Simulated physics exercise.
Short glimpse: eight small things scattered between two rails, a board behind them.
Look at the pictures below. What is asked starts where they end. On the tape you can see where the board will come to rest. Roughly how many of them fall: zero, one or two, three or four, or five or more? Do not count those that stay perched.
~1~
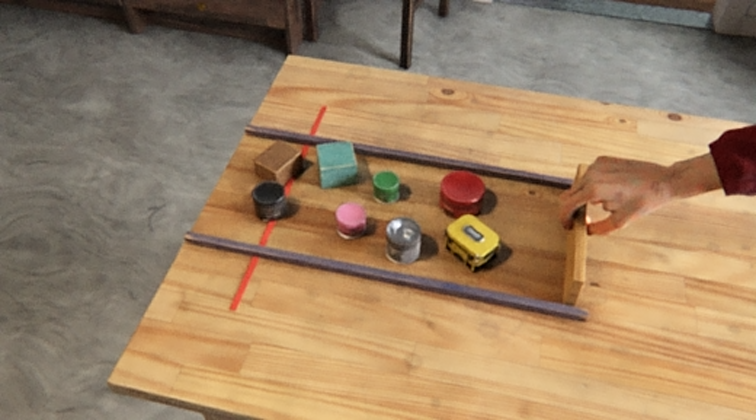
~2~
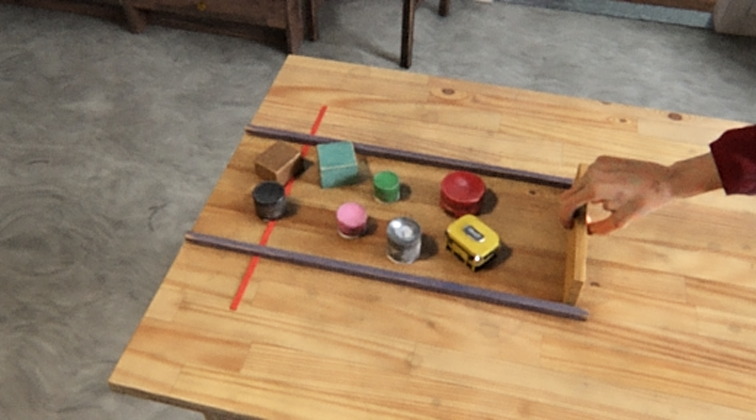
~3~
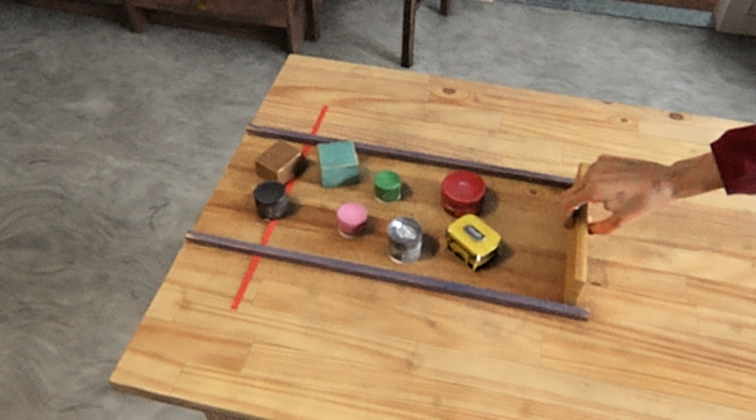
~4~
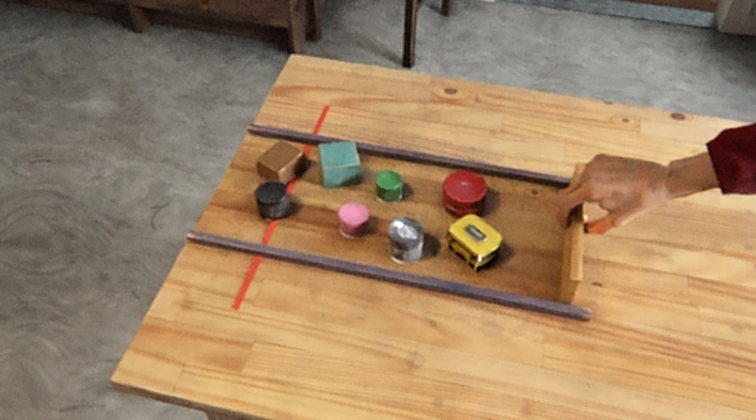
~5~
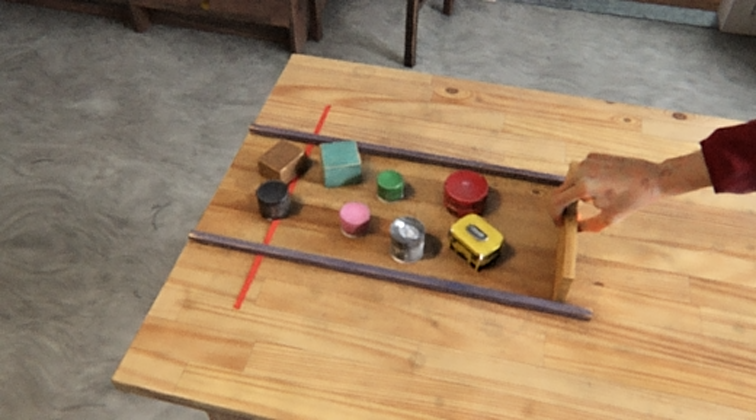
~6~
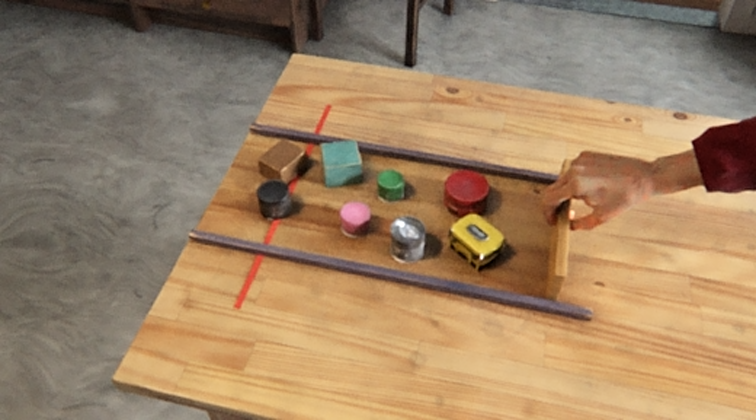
One or two.
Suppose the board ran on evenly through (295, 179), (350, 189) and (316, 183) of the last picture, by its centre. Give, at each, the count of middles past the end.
In order, that gives 1, then 0, then 0.
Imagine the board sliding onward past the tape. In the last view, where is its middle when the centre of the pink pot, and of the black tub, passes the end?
The middle is at (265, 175) when it's the pink pot, and at (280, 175) when it's the black tub.
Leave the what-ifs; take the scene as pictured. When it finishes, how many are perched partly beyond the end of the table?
Number: 2.
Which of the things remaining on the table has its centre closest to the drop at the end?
The black tub winds up nearest.
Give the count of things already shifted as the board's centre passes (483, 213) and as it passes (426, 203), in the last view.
The first count is 2, and then it's 4.
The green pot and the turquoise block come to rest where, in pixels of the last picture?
First (244, 174), then (255, 142).
Early on, none off yet; brown block at rest near (283, 163); black tub at rest near (274, 200); turquoise block at rest near (341, 164).
A while later, none off yet; brown block moving near (279, 161); black tub at rest near (274, 200); turquoise block travelled about its own width near (319, 154).
Finally, the number that fall off is one or two; lost, brown block.
